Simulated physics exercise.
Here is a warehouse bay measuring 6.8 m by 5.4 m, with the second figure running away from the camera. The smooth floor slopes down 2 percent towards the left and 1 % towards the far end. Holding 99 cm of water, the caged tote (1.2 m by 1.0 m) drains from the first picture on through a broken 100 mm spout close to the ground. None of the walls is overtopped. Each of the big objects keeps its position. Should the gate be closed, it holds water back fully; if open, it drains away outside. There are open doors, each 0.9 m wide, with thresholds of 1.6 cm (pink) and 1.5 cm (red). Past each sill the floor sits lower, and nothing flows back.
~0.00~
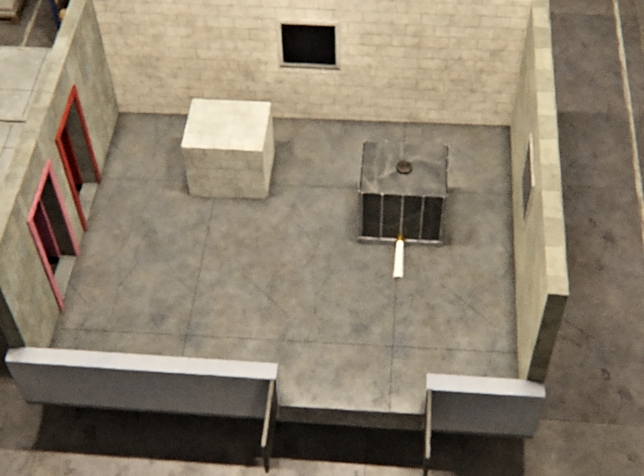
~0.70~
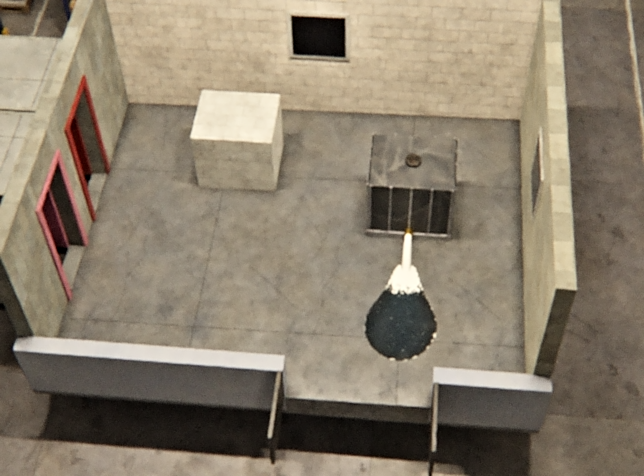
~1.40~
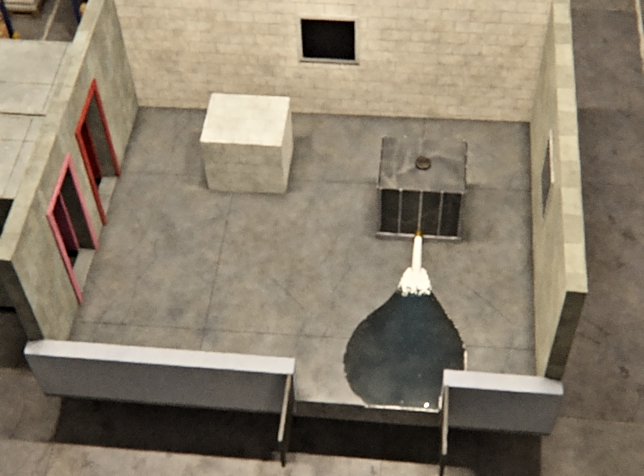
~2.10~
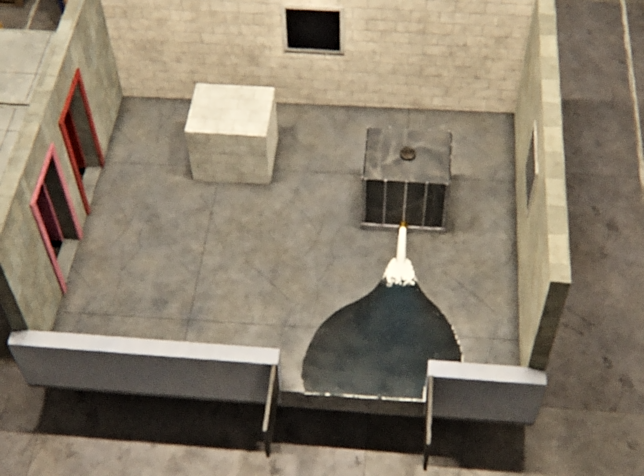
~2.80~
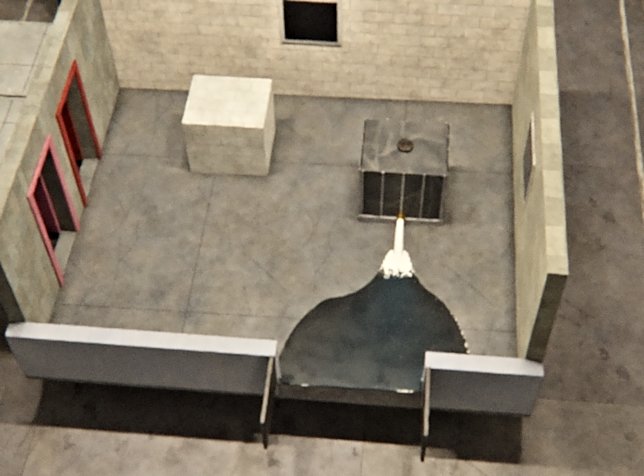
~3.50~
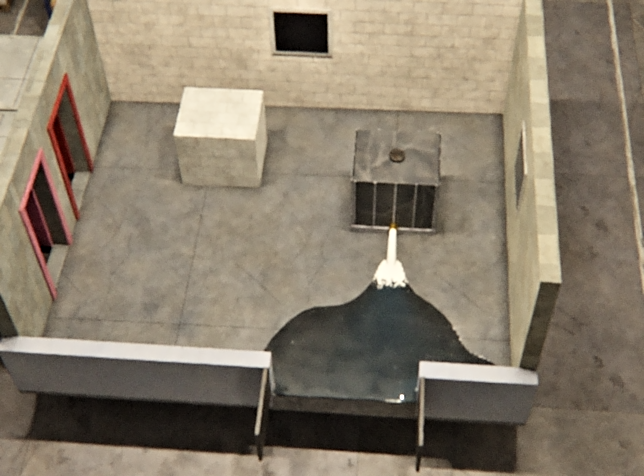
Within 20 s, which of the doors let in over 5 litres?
Within 20 s, the pink door lets in no more than 5 litres, the red door lets in no more than 5 litres.
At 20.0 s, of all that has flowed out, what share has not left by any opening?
About 32 in a hundred.
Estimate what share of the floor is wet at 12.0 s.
Roughly 25 percent.
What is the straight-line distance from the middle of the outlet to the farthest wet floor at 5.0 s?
The front is around 3.4 m away in a straight line.
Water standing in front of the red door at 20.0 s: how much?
The depth there is around 1.0 cm.
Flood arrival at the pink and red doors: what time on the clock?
Arrival times - pink 15.5 s, red 19.0 s.
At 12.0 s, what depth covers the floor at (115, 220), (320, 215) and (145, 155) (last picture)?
0.0, 0.0 and 0.0 cm.
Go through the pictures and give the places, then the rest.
The jet has just started at (400, 253); the ground is still dry, in the first picture.
From the spout at (408, 246) the water has spread over 1.0 m2; its tip is at (387, 356), and it is 1.4 cm deep on average, in the second picture.
From the spout at (418, 249) the water has spread over 2.6 m2; its tip is at a hidden place, and it is 1.2 cm deep on average, in the third picture.
The jet leaves at (402, 239); the sheet reaches a hidden place, 3.2 m away, and wets 3.2 m2, in the fourth picture.
The jet leaves at (400, 231); the sheet reaches a hidden place, 3.3 m away, and wets 3.7 m2, in the fifth picture.
From the spout at (392, 241) the water has spread over 4.0 m2; its tip is at a hidden place, and it is 1.1 cm deep on average, in the sixth picture.
After 5.0 s water covers 15 % of the floor and is deepest (5 cm) near (395, 270); pink door not reached, red door not reached.
After 8.0 s water covers 20 % of the floor and is deepest (4 cm) near (395, 270); pink door not reached, red door not reached.
After 12.0 s water covers 25 % of the floor and is deepest (4 cm) near (395, 270); pink door not reached, red door not reached.
After 16.0 s water covers 25 % of the floor and is deepest (4 cm) near (395, 270); pink door 0.76 cm at the sill, 0 L in, red door not reached.
After 20.0 s water covers 35 % of the floor and is deepest (4 cm) near (395, 270); pink door 1.5 cm at the sill, 0 L in, red door 1 cm at the sill, 0 L in.
